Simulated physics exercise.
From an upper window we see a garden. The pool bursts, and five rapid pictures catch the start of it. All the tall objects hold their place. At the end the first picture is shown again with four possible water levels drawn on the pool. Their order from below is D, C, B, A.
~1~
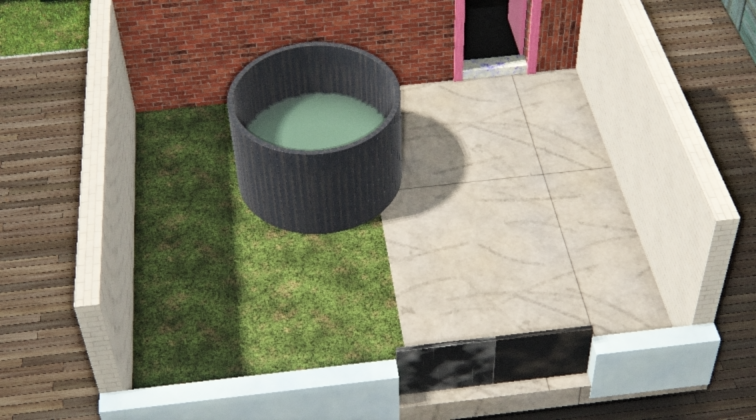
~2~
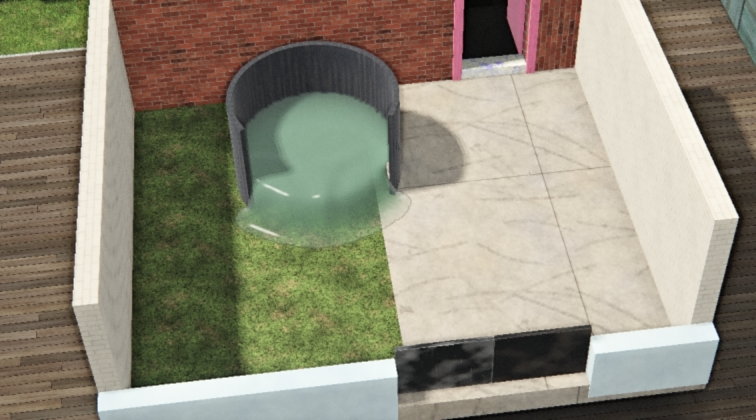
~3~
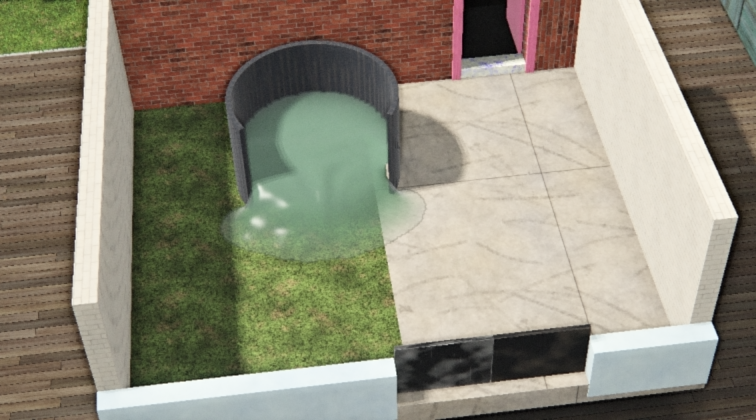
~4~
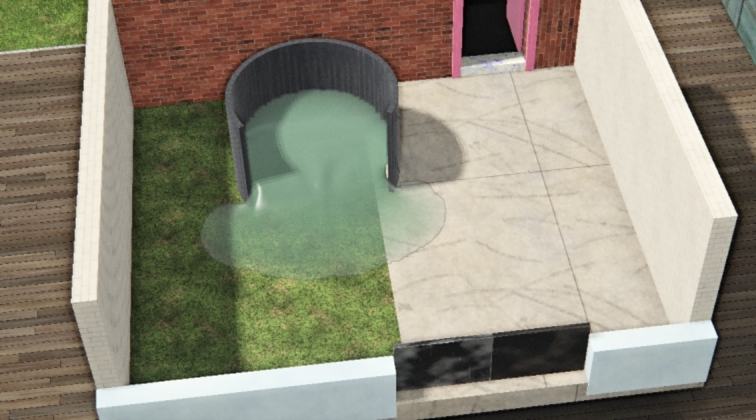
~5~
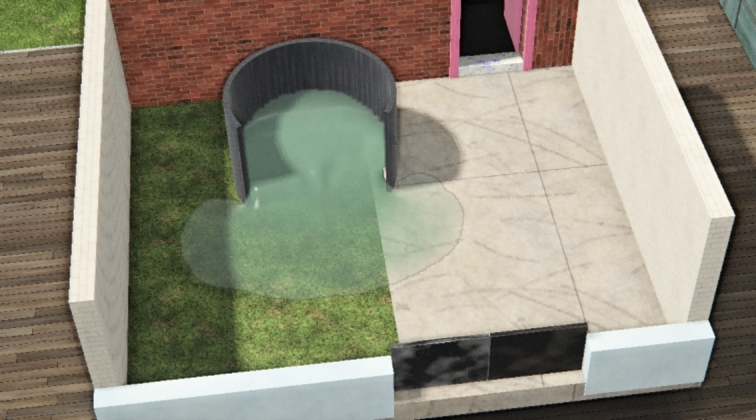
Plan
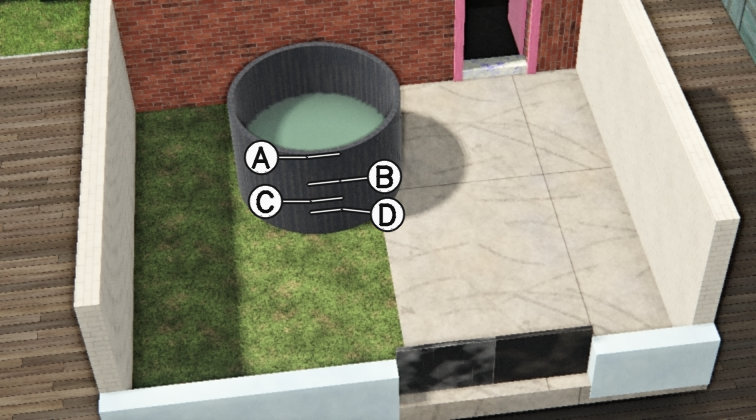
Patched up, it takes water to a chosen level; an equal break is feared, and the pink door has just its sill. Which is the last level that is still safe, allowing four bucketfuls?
The answer is mark B.
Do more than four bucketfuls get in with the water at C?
No, not at all.
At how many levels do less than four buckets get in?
Three of them.
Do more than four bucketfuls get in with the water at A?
Yes, that goes wrong.
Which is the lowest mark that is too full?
That is mark A.
On the marked copy, A at (322, 155); B at (324, 182); C at (326, 199); D at (326, 210); from the bottom up D, C, B, A.
Choosing A, about 9 bucketfuls get in.
Choosing B, a splash gets over, under a bucket.
Choosing C, nothing gets over.
Choosing D, nothing gets over.
